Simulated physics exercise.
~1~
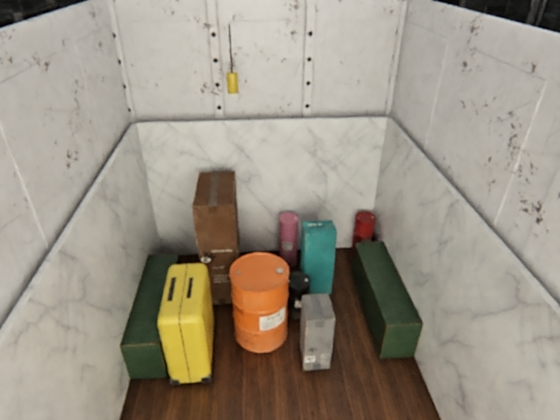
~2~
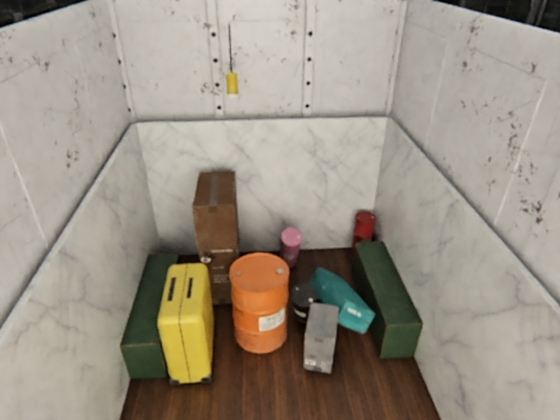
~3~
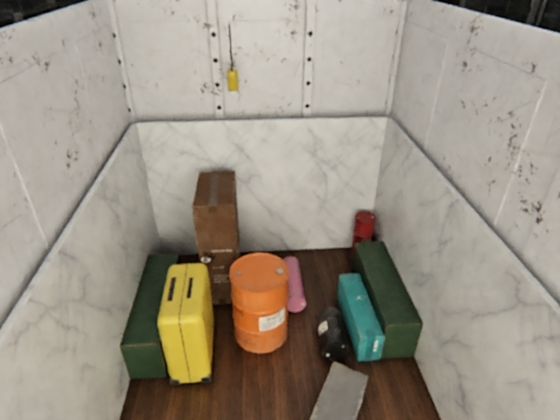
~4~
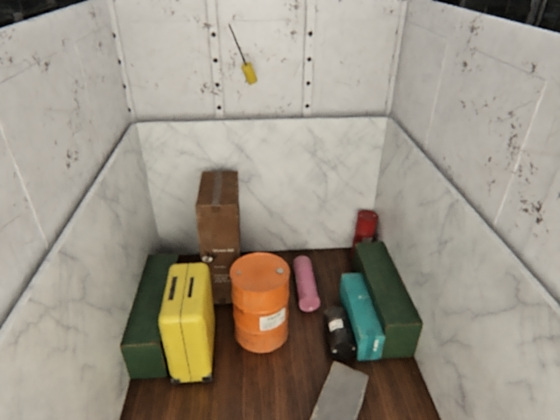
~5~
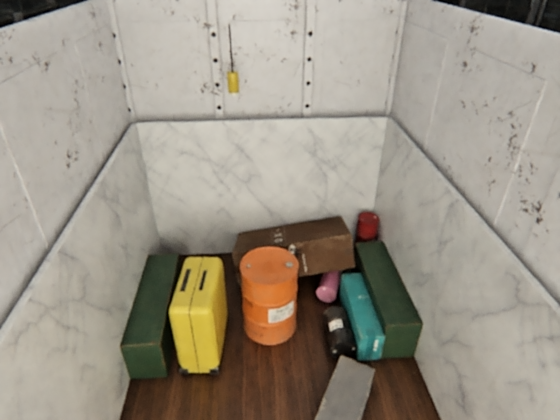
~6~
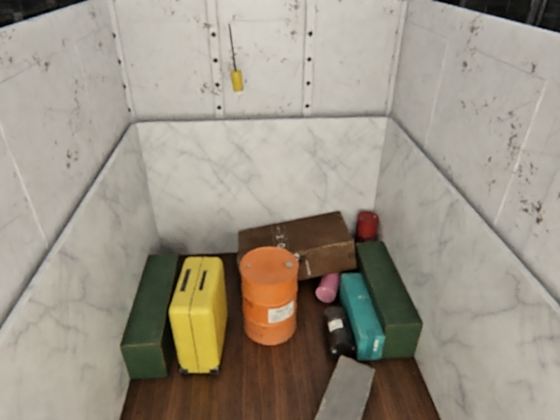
At first, boxes, canisters, an orange drum and a yellow case stand upright between two green wheel boxes in a marble-patterned load bay. The turquoise box tips over to the right, while the grey box and the pink and black canisters begin to lean. Soon the grey box lies flat nearer the viewer, and both canisters are down too. A small yellow object hanging at the far wall swings right, then the tall brown box topples rightward behind the drum, which shifts slightly. In the end, the fallen items lie still, while the drum, yellow case and red canister remain standing.
